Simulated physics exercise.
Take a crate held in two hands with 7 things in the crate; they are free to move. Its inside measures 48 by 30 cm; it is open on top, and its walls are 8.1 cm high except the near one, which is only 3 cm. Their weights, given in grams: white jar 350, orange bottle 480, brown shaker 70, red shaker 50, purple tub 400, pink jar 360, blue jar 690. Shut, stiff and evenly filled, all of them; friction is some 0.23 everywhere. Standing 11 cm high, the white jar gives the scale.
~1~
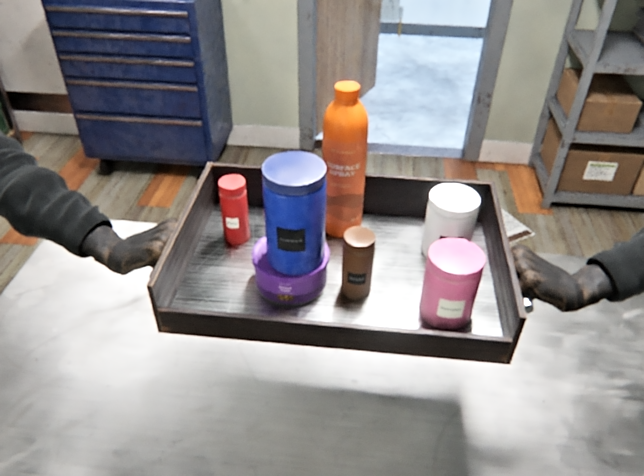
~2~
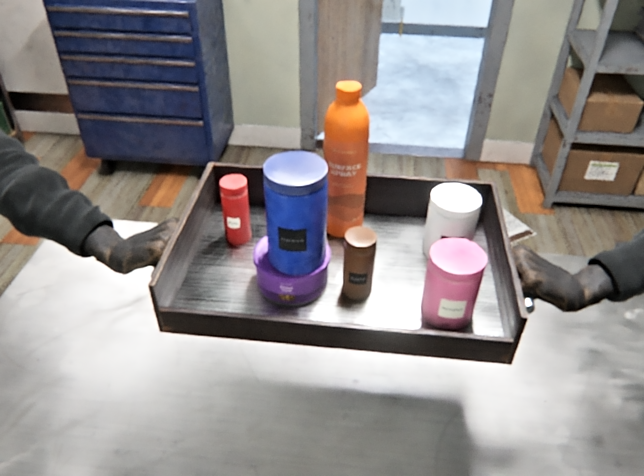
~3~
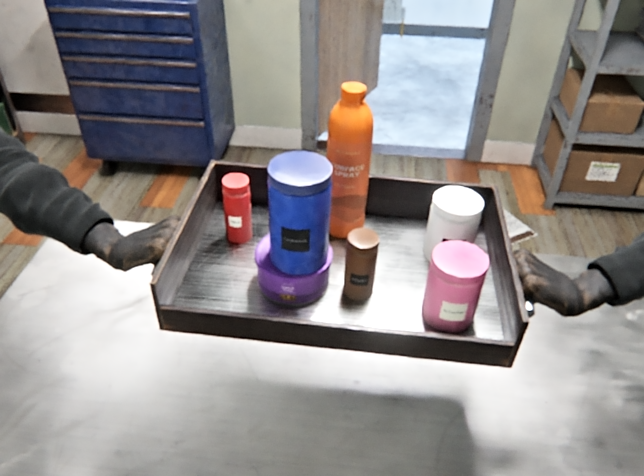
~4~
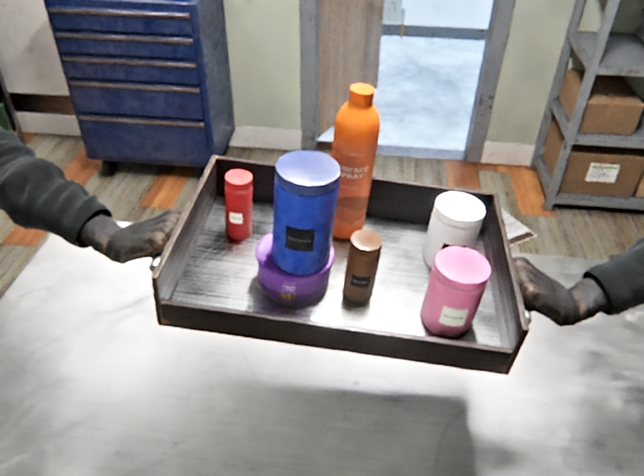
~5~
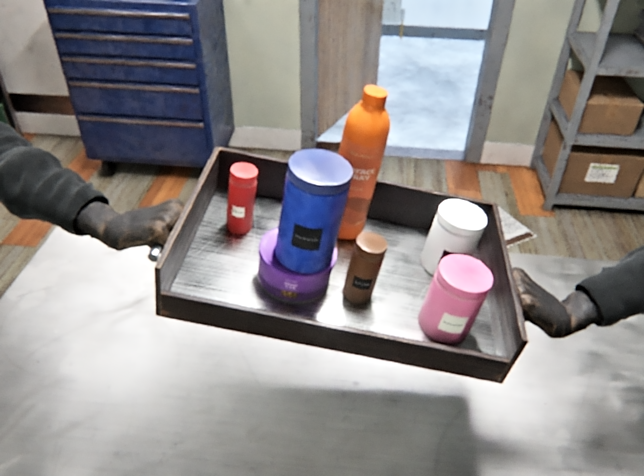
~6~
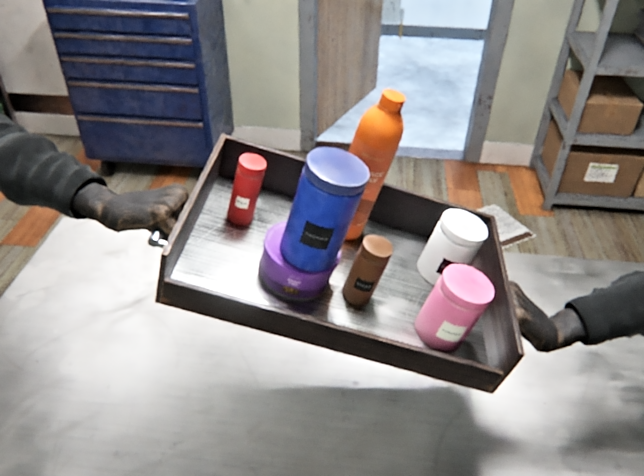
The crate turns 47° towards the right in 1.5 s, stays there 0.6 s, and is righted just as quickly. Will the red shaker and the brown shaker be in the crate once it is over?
My prediction: The red shaker doesn't drop out; the brown shaker doesn't drop out.
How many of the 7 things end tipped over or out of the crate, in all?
Count: 2.
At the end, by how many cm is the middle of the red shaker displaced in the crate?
It ends up around 40 cm from its start.
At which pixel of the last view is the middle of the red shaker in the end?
Near (478, 208).
Then, 0.40 s on from there, crate at 37°, right side down; red shaker moved 12 cm near (339, 208); brown shaker moved 12 cm near (434, 316); blue jar moved 14 cm.
Then, 0.60 s on from there, crate at 43°, right side down; red shaker 20° off its base near (430, 270); brown shaker moved 19 cm near (453, 345); blue jar on its side.
Then, 1.00 s on from there, crate at 47°, right side down; orange bottle and blue jar now out of the crate; red shaker moved 35 cm near (432, 278); brown shaker moved 19 cm near (448, 350).
Then, 2.30 s on from there, crate at 20°, right side down; brown shaker moved 19 cm near (480, 311); red shaker moved 40 cm near (473, 245); purple tub moved 21 cm.
In the end, out of the crate, orange bottle and blue jar; not toppled but over 5 cm from the start, brown shaker, red shaker and purple tub; the other 2 under 5 cm from the start. In the last view, red shaker near (478, 208), brown shaker near (487, 273).
